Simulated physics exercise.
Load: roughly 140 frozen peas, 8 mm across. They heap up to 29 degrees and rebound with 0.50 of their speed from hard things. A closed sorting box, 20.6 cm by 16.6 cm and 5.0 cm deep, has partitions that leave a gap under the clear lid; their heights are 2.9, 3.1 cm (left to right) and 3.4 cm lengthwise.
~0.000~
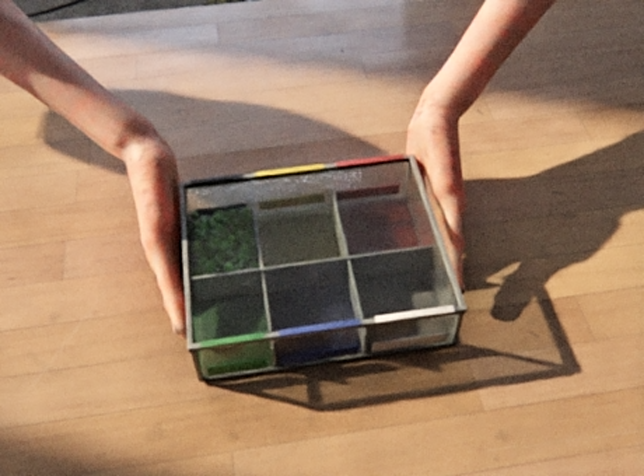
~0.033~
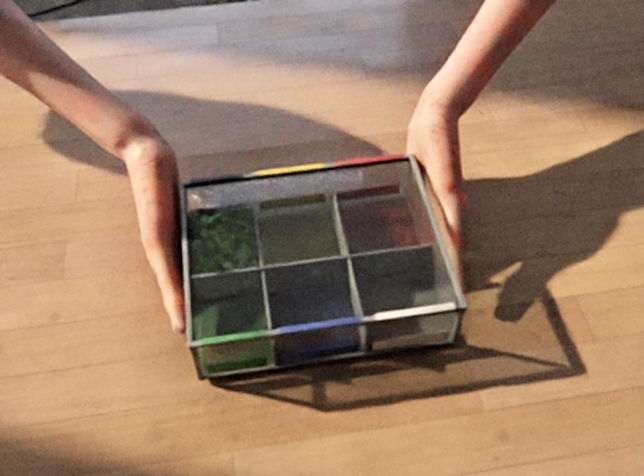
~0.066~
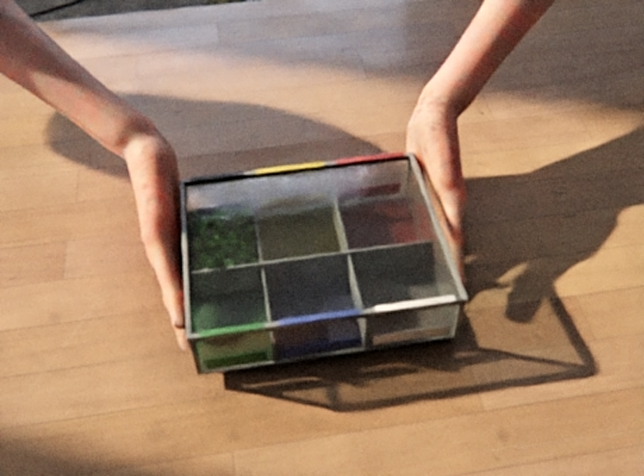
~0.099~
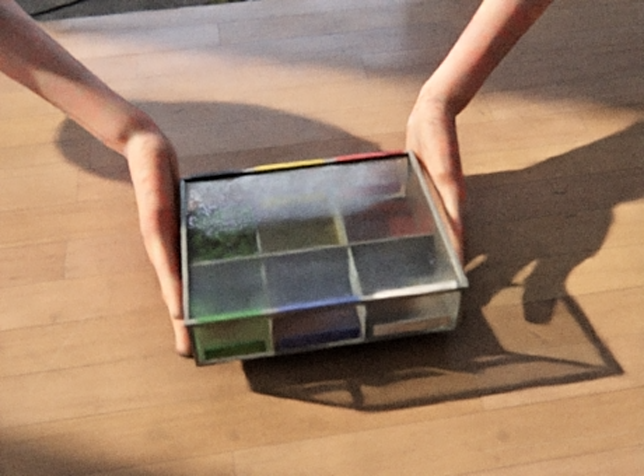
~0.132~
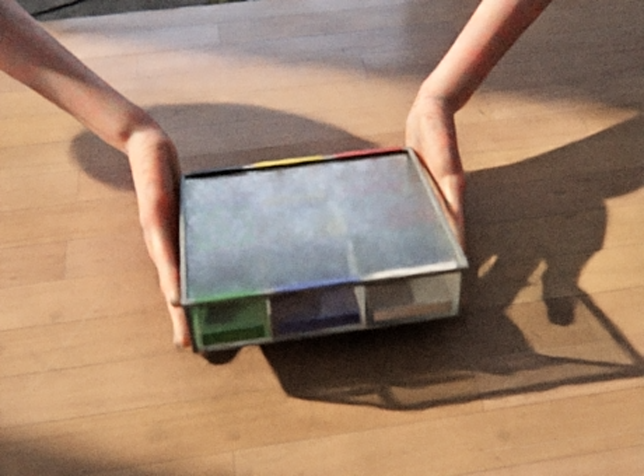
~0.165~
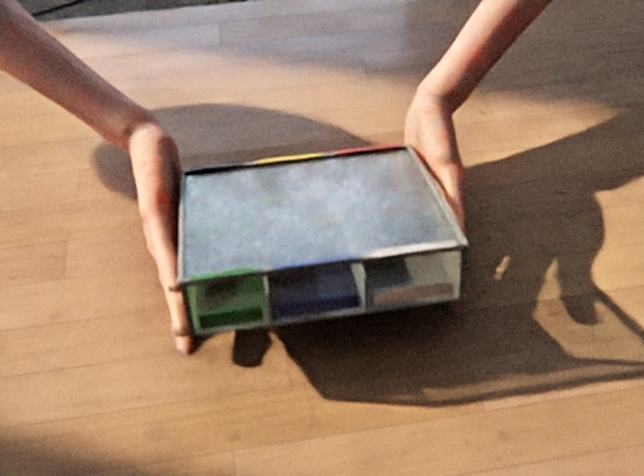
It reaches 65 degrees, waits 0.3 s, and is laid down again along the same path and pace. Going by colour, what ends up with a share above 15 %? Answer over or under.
Red under, blue under, green under, yellow under, white under, black over.
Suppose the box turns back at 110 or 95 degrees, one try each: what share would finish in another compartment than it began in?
Some 10 and 10 per cent.
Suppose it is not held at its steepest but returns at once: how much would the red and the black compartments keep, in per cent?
In that case red 0; black 100.
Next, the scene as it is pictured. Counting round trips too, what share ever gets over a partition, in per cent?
About 0 per cent.
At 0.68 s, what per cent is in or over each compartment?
Red 0; blue 0; green 0; yellow 0; white 0; black 100.
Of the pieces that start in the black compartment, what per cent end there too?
Some 100 per cent.
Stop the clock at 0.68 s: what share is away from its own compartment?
About 0 per cent.
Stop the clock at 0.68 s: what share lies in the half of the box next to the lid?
About 20 per cent.
After 0.68 s, tilt 65 degrees; black 100 %.
After 1.03 s, tilt 38 degrees; black 100 %.
After 1.47 s, tilt 0 degrees; black 100 %.
At rest (2.0 s), red 0 %, blue 0 %, green 0 %, yellow 0 %, white 0 %, black 100 %.
